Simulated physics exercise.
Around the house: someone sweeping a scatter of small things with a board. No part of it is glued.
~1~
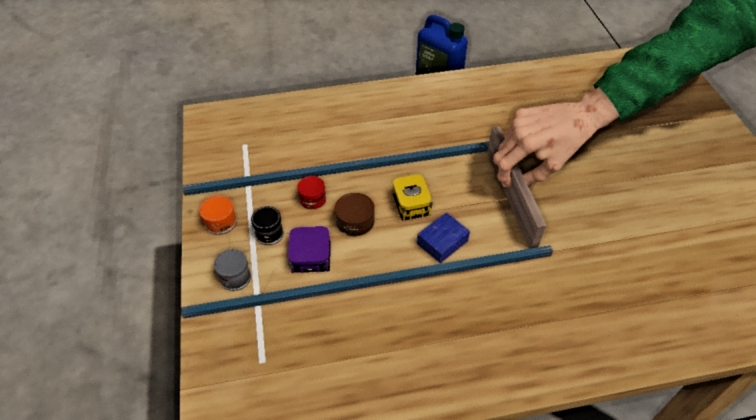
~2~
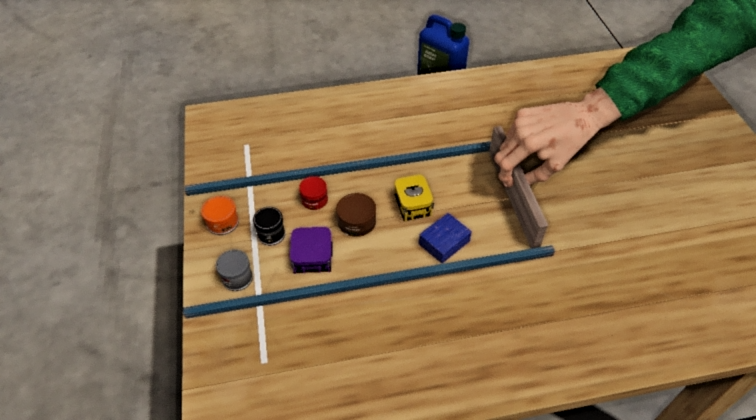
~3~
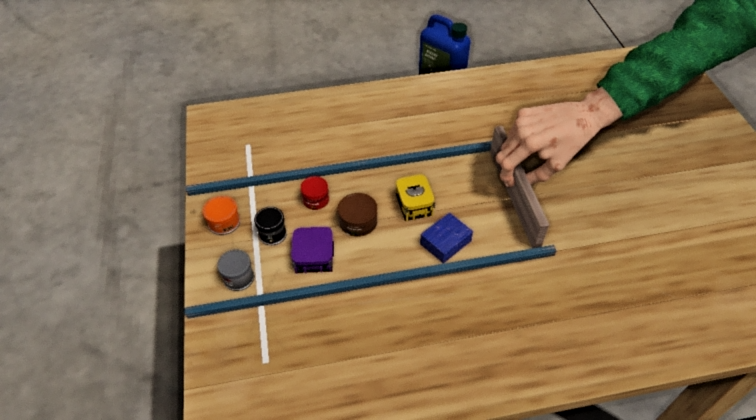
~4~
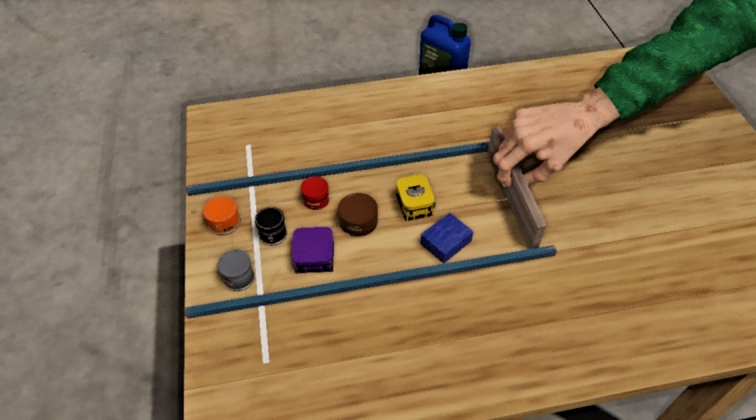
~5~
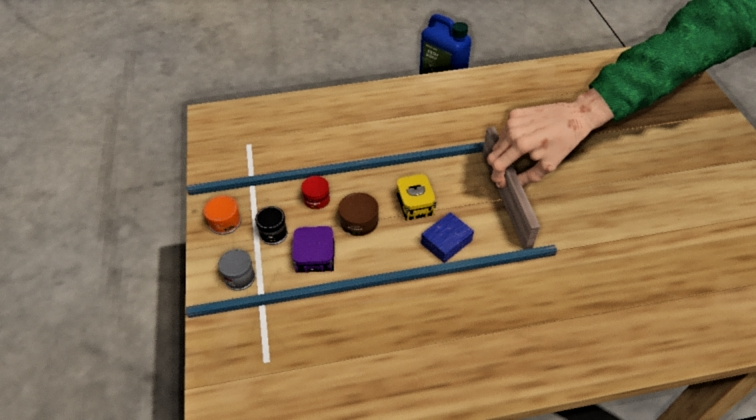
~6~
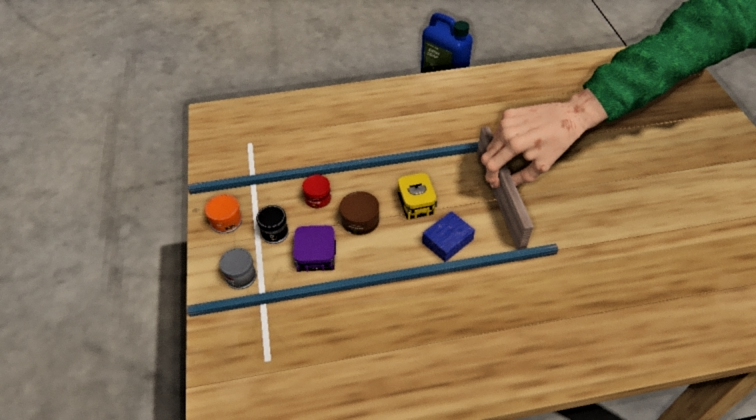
A hand in a green sleeve held a board upright on a wooden table and slid it slightly left, while the small colourful pots and boxes between two blue rails stayed put.
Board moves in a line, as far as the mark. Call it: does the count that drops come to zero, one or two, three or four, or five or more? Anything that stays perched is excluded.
It comes to one or two.
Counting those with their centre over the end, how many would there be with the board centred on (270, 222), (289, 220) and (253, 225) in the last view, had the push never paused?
2; 0; 2.
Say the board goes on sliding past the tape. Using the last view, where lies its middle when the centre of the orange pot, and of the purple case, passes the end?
Roughly at (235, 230) and roughly at (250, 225).
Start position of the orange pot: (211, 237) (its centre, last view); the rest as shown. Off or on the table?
That orange pot is gone.
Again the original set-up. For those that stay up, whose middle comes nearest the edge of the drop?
The purple case is foremost.
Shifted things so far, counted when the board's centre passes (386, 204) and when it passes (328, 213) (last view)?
First 3 and then 7.
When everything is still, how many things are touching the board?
It adds up to 3.
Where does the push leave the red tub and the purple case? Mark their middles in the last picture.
The first ends close to (240, 198), the second close to (195, 273).
Early on, none off yet; orange pot at rest near (224, 214); grey tin at rest near (238, 269); black pot at rest near (273, 225).
A while later, none off yet; orange pot at rest near (224, 214); grey tin at rest near (238, 269); black pot travelled about its own width near (250, 229).
Finally, the number that fall off is one or two; lost, black pot and grey tin.
